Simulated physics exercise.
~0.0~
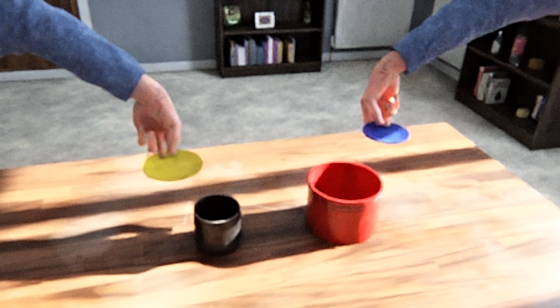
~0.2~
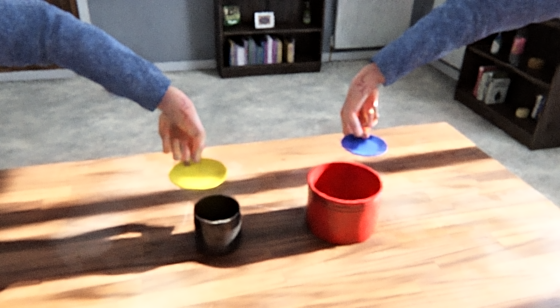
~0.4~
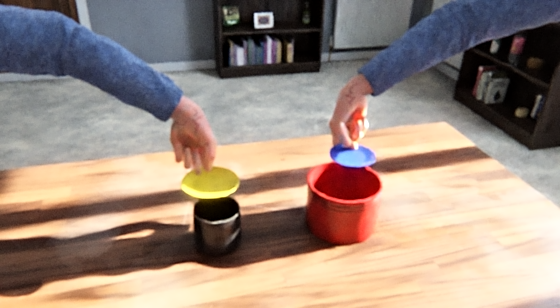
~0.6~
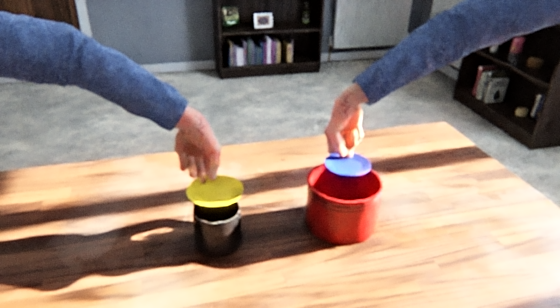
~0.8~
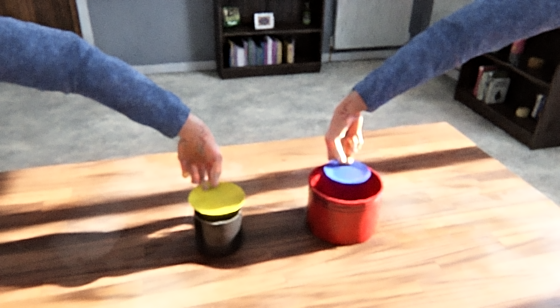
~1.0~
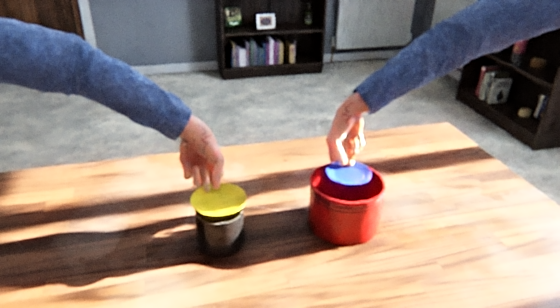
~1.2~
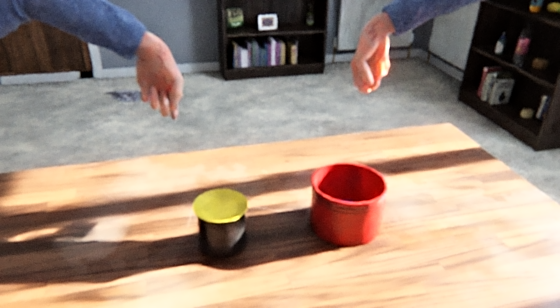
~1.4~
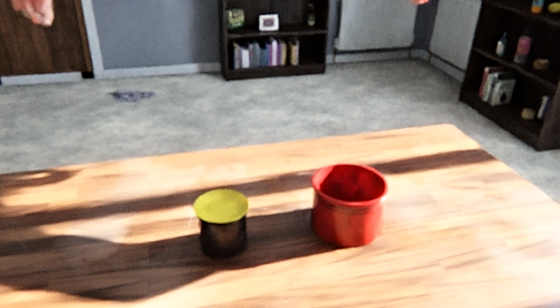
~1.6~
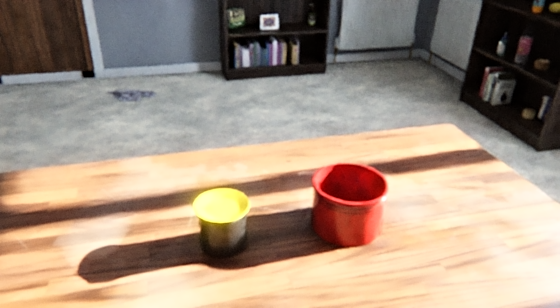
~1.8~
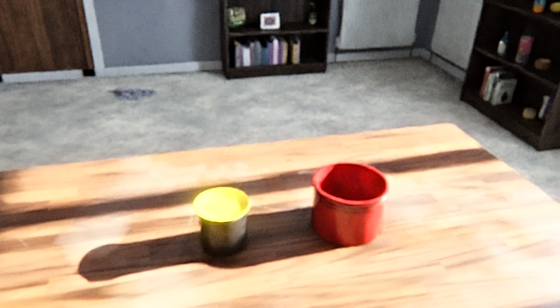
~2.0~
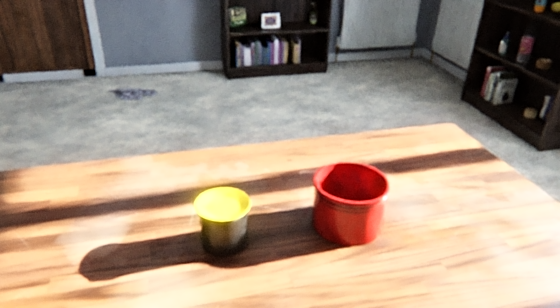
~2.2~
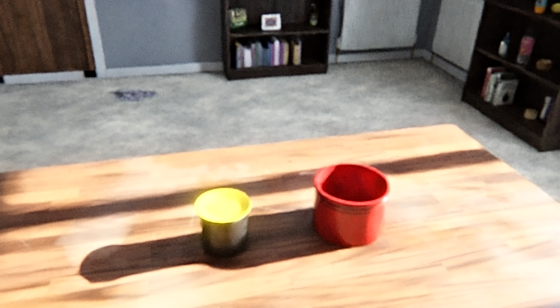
On a wooden table, two hands release discs; yellow covers the black cup, blue drops inside the red pot.
